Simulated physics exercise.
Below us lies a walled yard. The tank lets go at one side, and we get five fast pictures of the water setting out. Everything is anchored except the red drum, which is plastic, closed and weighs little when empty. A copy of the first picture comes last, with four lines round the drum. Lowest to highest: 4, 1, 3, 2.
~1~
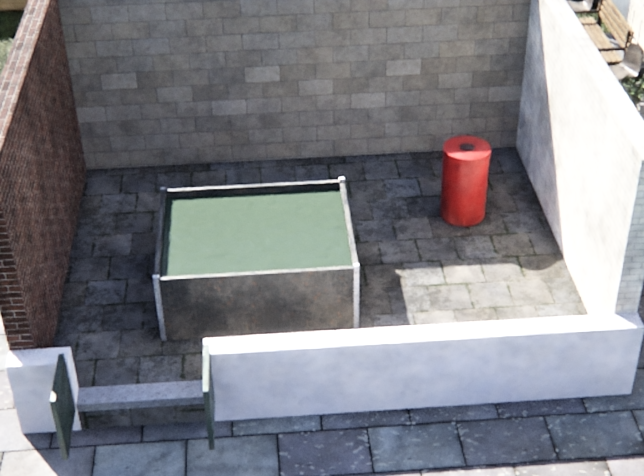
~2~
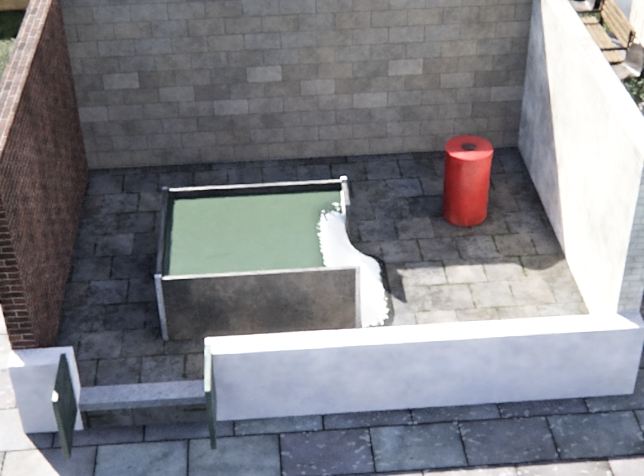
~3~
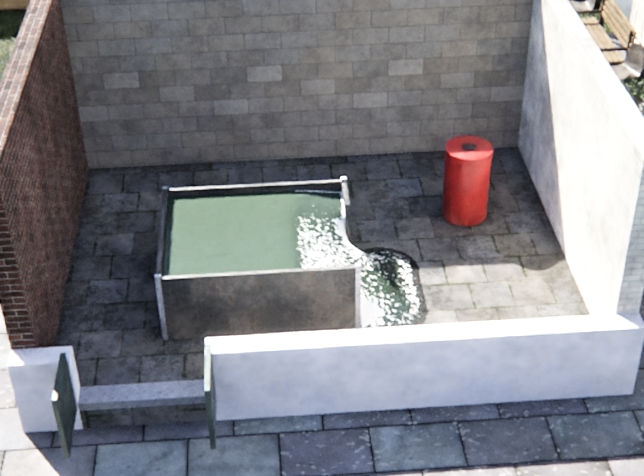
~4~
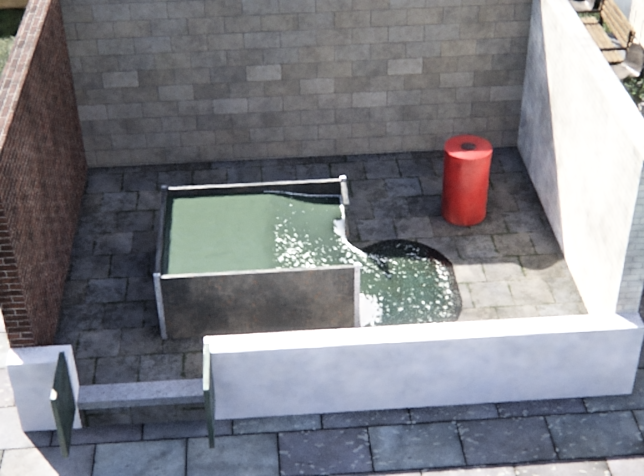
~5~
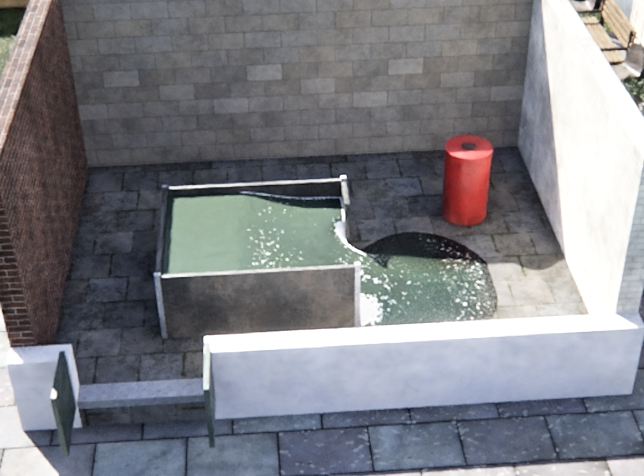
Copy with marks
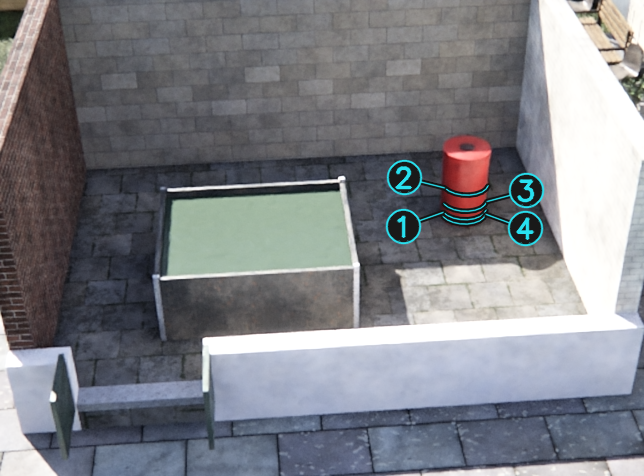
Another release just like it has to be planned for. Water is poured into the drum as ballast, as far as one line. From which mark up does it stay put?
I would pick mark 2.
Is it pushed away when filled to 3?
Yes, that goes wrong.
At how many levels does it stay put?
One.
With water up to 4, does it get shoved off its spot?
Yes.
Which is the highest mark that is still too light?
That would be 3.
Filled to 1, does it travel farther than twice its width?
Yes, it does.
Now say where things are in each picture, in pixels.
Lid of the red drum at (467, 148); tank full, its middle at (255, 233); open gate at (138, 346), in the first frame.
In the second frame, 2 % of the ground under water, its edge towards the drum at (371, 259).
In the third frame, 5 % of the ground under water, its edge towards the drum at (392, 252).
In the fourth frame, 8 % of the ground under water, its edge towards the drum at (418, 247).
Lid of the red drum at (469, 147); 12 % of the ground under water, its edge towards the drum at (432, 237), in the fifth frame.
In cyan, 1 at (467, 219); 2 at (469, 195); 3 at (468, 211); 4 at (467, 224); from the bottom up 4, 1, 3, 2.
With 1, it is pushed about 4 times its own width away.
With 2, it does not move.
With 3, it is pushed about half its own width away.
With 4, it is pushed about 8 times its own width away.
